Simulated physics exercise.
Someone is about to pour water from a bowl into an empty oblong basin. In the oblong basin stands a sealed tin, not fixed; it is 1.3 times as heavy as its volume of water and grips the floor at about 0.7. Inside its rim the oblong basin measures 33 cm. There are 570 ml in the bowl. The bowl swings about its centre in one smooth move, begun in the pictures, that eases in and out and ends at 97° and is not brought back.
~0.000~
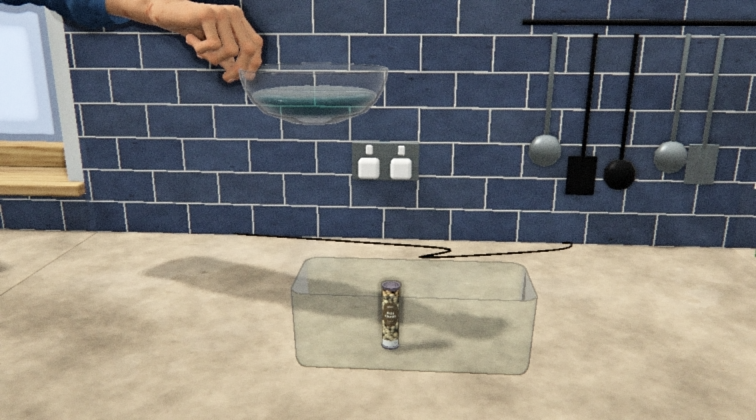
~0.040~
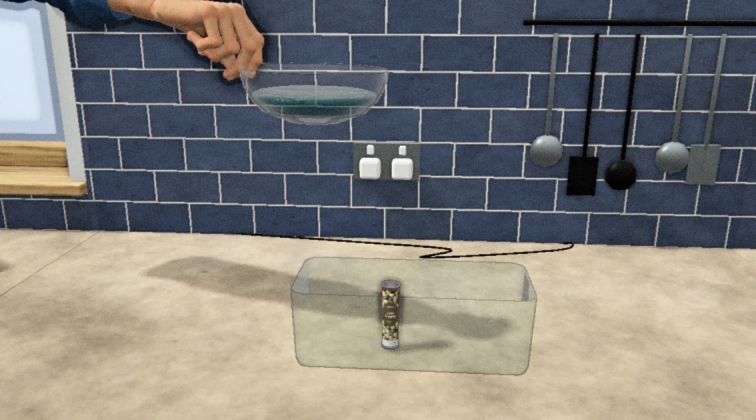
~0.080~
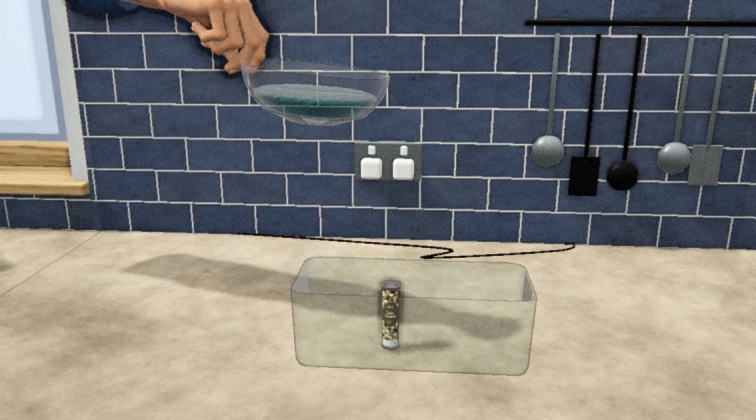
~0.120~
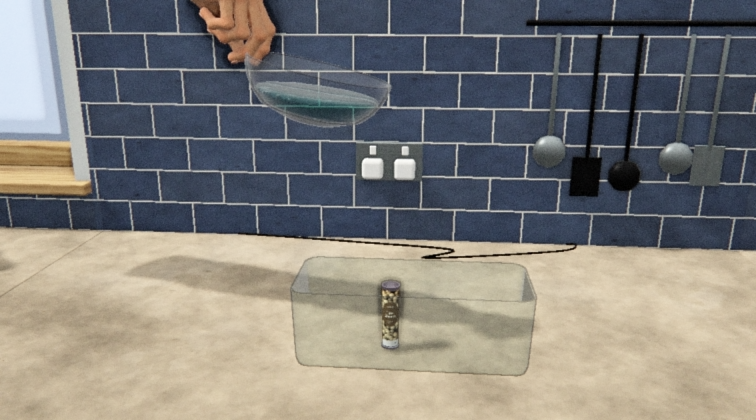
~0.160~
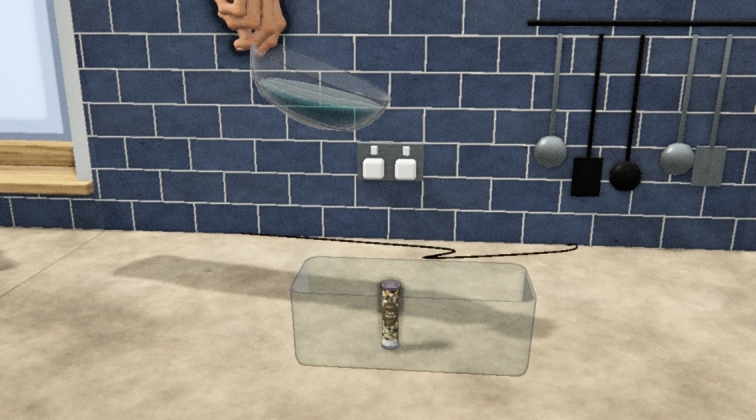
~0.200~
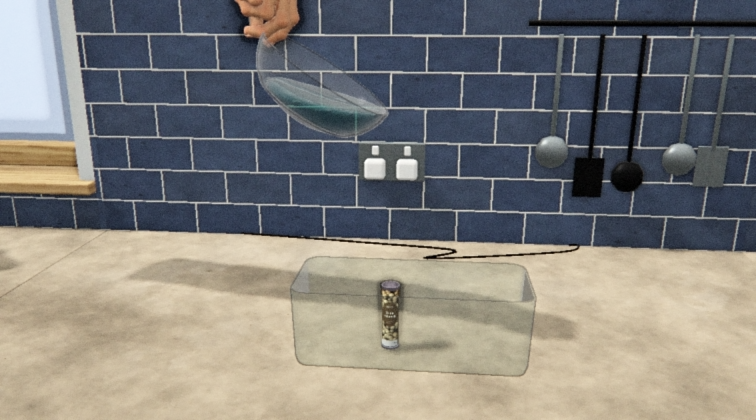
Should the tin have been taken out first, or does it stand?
The tin falls.
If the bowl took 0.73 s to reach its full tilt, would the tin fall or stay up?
The tin falls.
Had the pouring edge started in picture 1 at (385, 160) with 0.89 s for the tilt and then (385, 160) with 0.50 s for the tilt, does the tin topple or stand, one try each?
First it stays up; then it keeps standing.
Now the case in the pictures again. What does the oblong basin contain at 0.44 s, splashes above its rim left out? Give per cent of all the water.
Near 4 in a hundred.
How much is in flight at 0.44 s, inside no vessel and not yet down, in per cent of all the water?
Near 92 in a hundred.
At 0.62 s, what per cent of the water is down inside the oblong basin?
Near 94 in a hundred.
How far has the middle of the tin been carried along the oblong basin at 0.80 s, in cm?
Some 8 cm.
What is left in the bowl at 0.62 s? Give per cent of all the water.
Near 0 in a hundred.
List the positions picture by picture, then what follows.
In the first picture, tilt 0°; pouring edge (387, 71); surface from (254, 92) to (378, 93); the oblong basin's rim runs from (299, 275) to (530, 282); the tin's top is at (391, 288).
In the second picture, tilt 2°; pouring edge (387, 73); surface from (254, 91) to (378, 94).
In the third picture, tilt 6°; pouring edge (389, 79); surface from (255, 88) to (379, 97).
In the fourth picture, tilt 13°; pouring edge (390, 88); surface from (257, 84) to (378, 101).
In the fifth picture, tilt 23°; pouring edge (389, 101); surface from (261, 80) to (371, 105).
In the sixth picture, tilt 34°; pouring edge (387, 115); surface from (268, 79) to (375, 109).
After 0.44 s the tilt is 94° and 4 per cent is still to pour; the tin stands where it began.
After 0.62 s the tilt is 97° and 0 per cent is still to pour; the tin leans 5°.
After 0.80 s the tilt is 97° and 0 per cent is still to pour; the tin lies on its side.
After 1.00 s the tilt is 97° and 0 per cent is still to pour; the tin lies on its side.
In the end the tin lies on its side.
